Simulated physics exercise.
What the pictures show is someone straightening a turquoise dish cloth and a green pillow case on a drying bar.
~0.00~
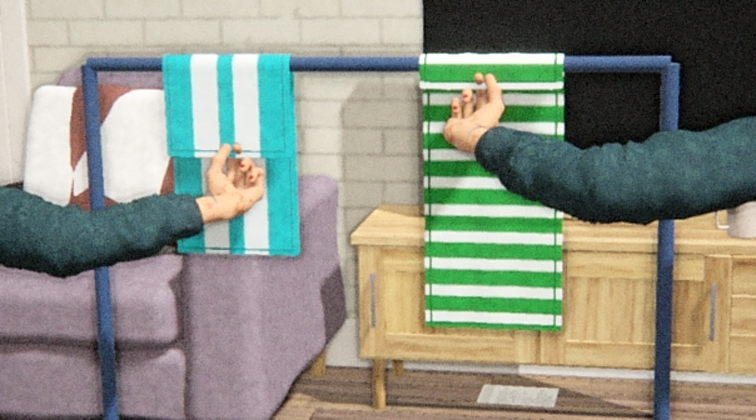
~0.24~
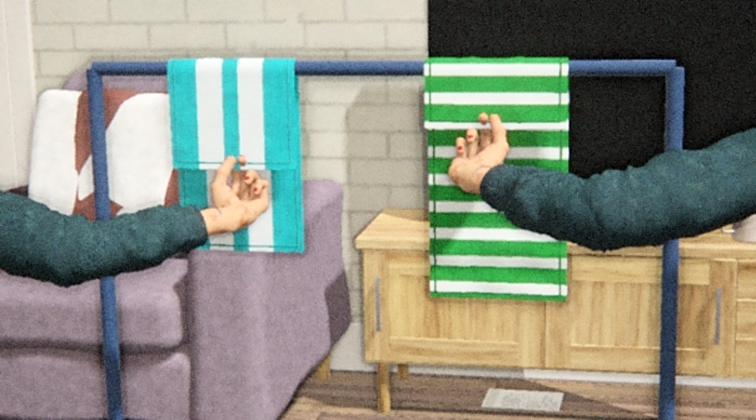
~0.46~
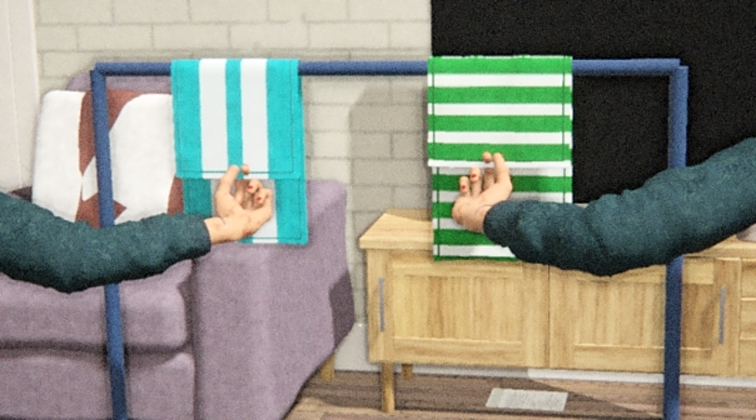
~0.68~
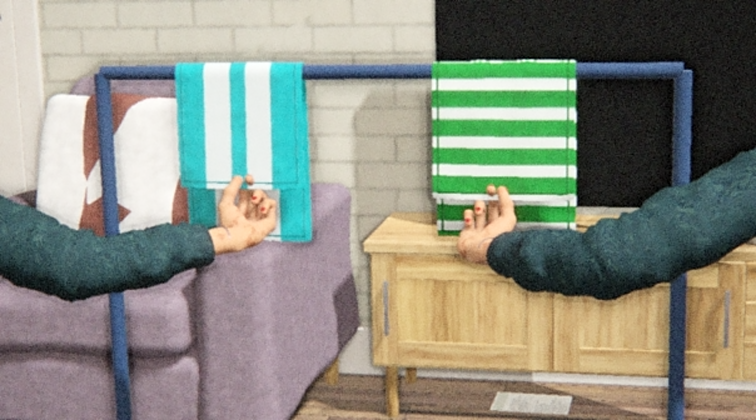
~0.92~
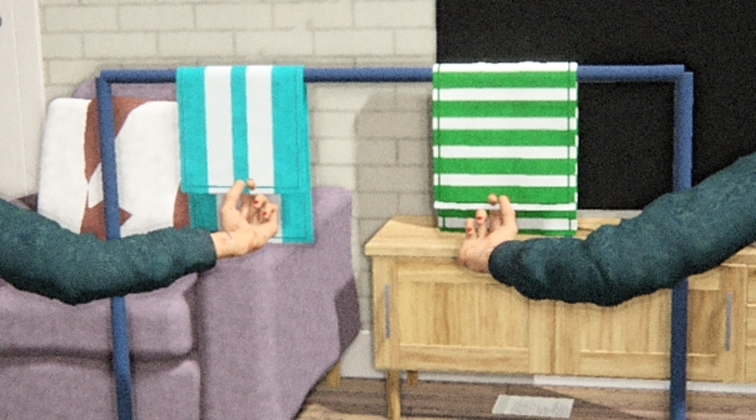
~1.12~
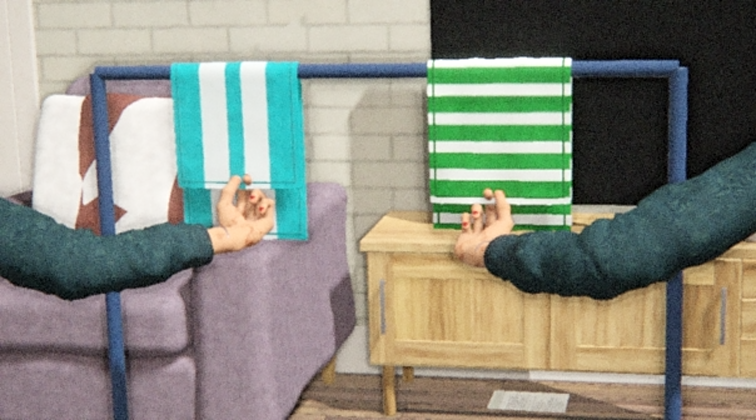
In a living room, two hands pull down the fronts of striped cloths on a bar.
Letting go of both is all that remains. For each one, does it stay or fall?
The turquoise dish cloth stays. The green pillow case stays.
By 1.52 s, dish cloth unmoved; pillow case unmoved.
When it is over, dish cloth unmoved; pillow case unmoved. The turquoise dish cloth hangs there and the green pillow case keeps its place.
